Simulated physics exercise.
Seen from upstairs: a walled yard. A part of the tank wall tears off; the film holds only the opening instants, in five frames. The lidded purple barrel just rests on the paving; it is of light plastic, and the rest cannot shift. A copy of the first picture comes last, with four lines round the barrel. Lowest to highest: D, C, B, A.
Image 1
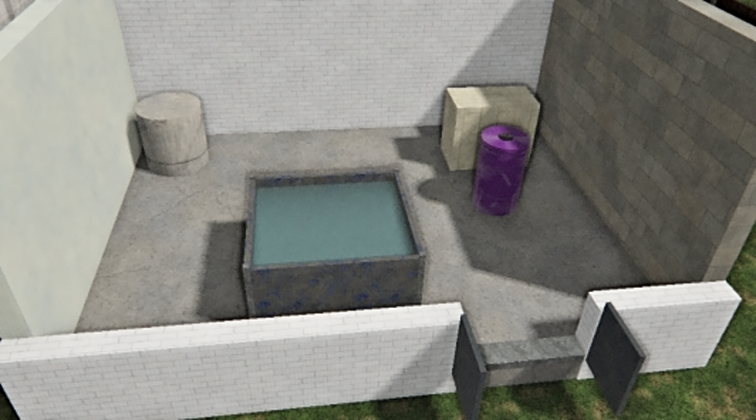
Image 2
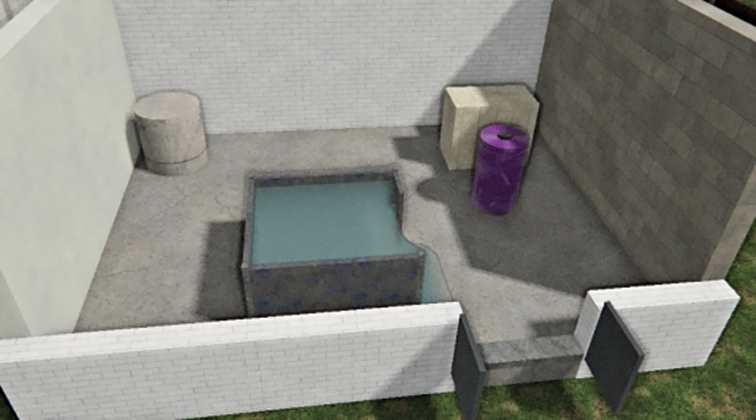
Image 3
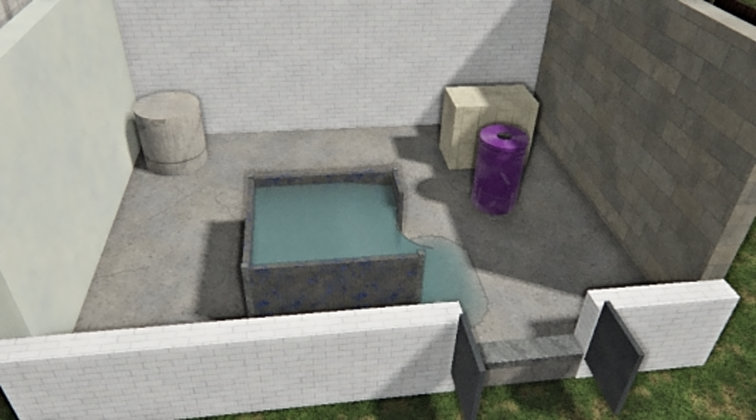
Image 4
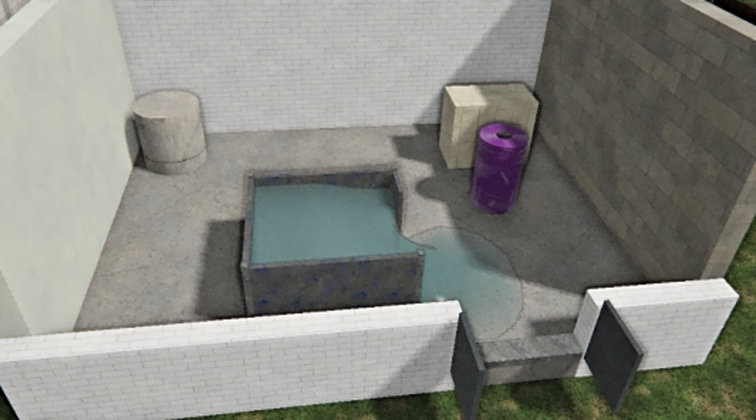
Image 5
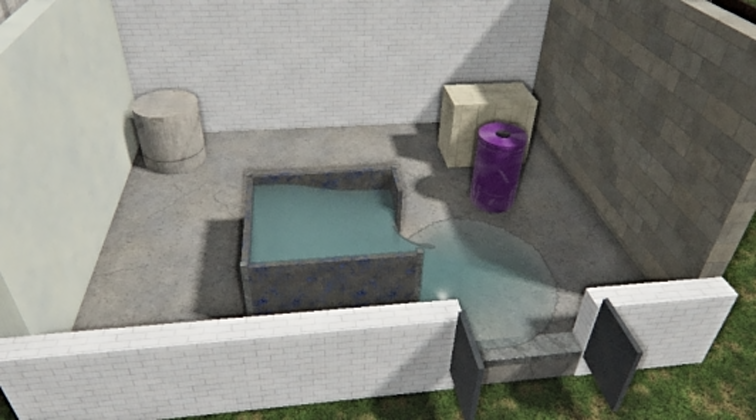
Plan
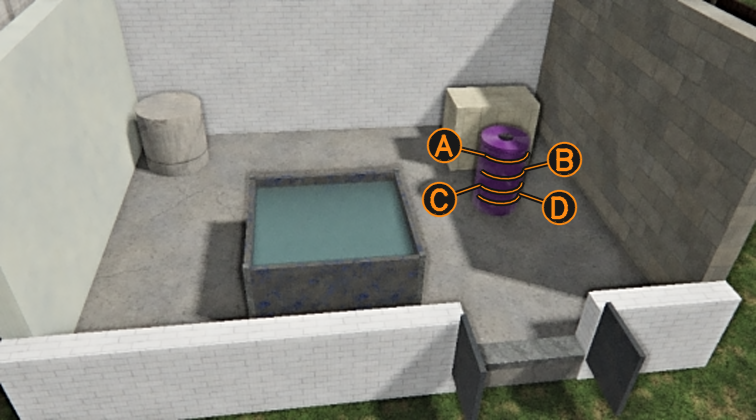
A walled yard with a grey stone floor is seen from upstairs, with an open dark gate in the low white front wall. A dark square tank full of blue-green water stands near the middle, a pale round block at back left, and a purple barrel before a beige block at right. Water pours from the tank's right side and spreads rightward in a widening rounded pool, while the tank's surface dips.
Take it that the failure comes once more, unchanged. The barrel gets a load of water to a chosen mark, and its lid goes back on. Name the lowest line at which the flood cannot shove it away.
It is D.
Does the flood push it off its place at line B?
No, that is safe.
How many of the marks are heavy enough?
All of them.
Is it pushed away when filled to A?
No.
On the marked copy, A at (511, 162); B at (508, 178); C at (505, 192); D at (503, 203); from the bottom up D, C, B, A.
Choosing A, it does not move.
Choosing B, it does not move.
Choosing C, it does not move.
Choosing D, it does not move.
